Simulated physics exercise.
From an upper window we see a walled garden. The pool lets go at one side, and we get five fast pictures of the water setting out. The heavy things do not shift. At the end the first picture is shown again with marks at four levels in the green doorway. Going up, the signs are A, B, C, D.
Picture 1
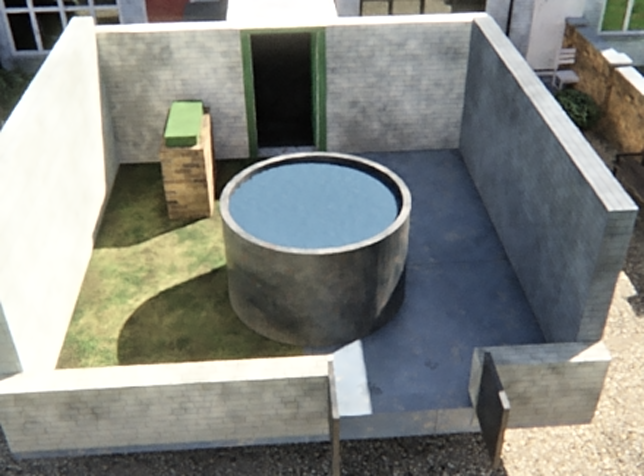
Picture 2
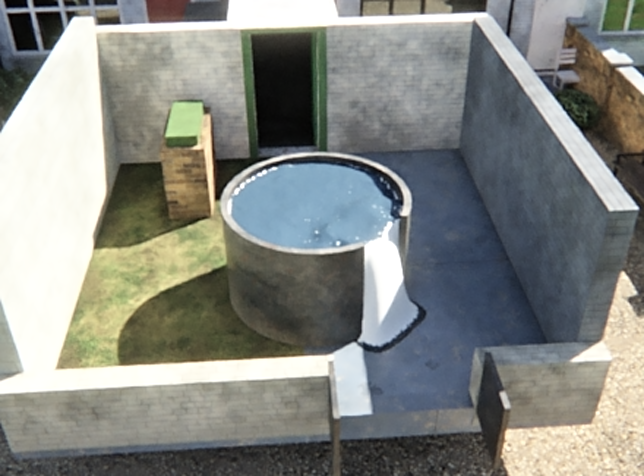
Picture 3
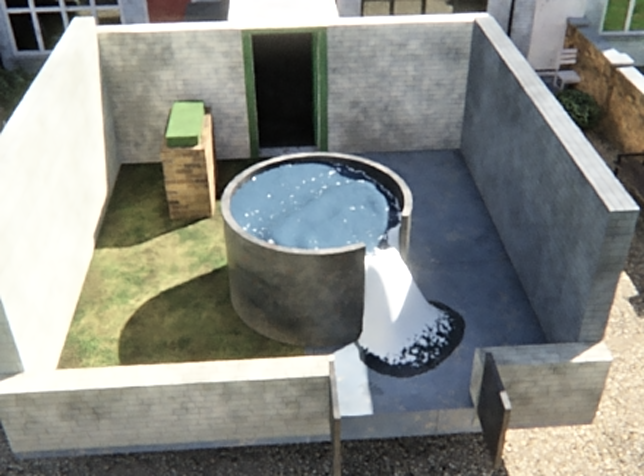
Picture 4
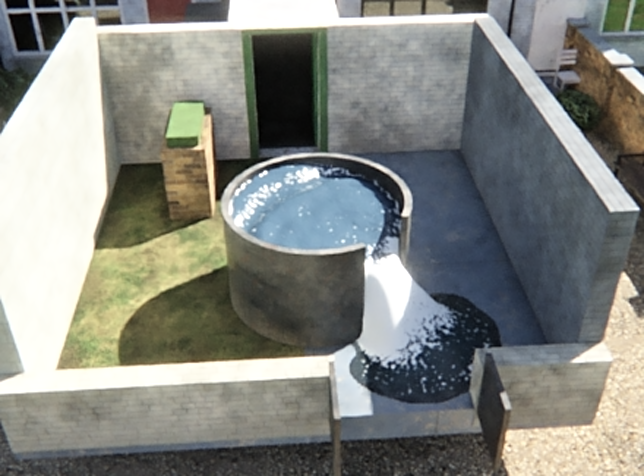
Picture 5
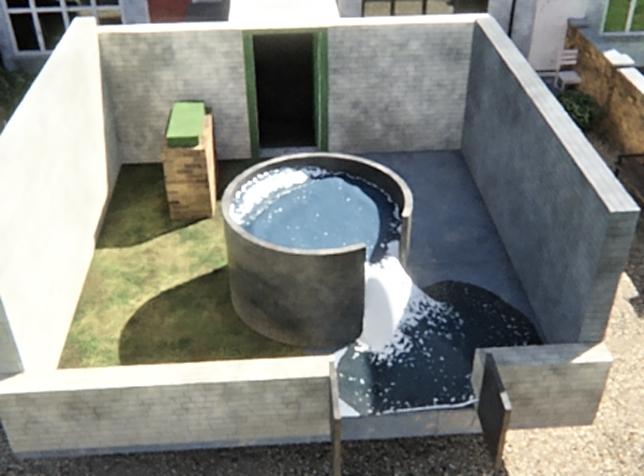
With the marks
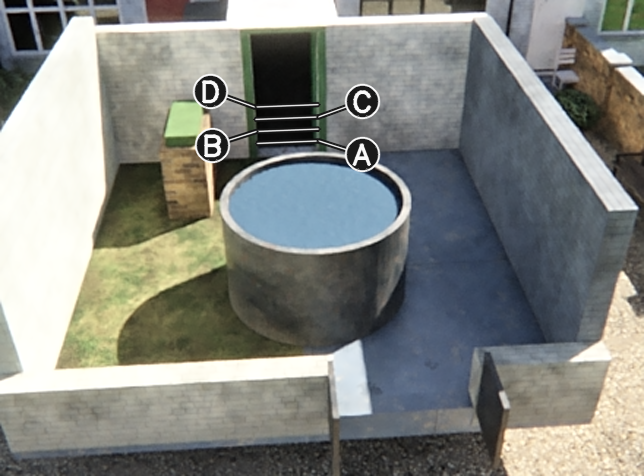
A round grey pool brimming with blue water stands in the middle of a walled garden, seen from an upper window. Grass and a brick block topped with green lie to the left, dark paving to the right, a green-framed doorway behind and an open gate in front. While the view stays still, white water pours from the pool's right side and spreads darkly across the paving to the gateway.
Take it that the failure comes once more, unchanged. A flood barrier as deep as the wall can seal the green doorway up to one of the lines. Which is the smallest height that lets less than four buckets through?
The answer is line A.
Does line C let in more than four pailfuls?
No, not at all.
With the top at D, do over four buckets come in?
No.
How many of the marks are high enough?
All four.
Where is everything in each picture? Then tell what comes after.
The first picture shows water in the pool at rest, its middle at (315, 204); foot of the green doorway at (288, 156); open gate at (404, 348).
In the second picture, 1 % of the ground under water, visible out to (415, 307).
In the third picture, 4 % of the ground under water, visible out to (456, 328).
In the fourth picture, 8 % of the ground under water, visible out to (464, 314).
In the fifth picture, 13 % of the ground under water, visible out to (517, 320).
In white, A at (288, 142); B at (287, 130); C at (287, 118); D at (286, 105); from the bottom up A, B, C, D.
If A is chosen, nothing gets over.
If B is chosen, nothing gets over.
If C is chosen, nothing gets over.
If D is chosen, nothing gets over.
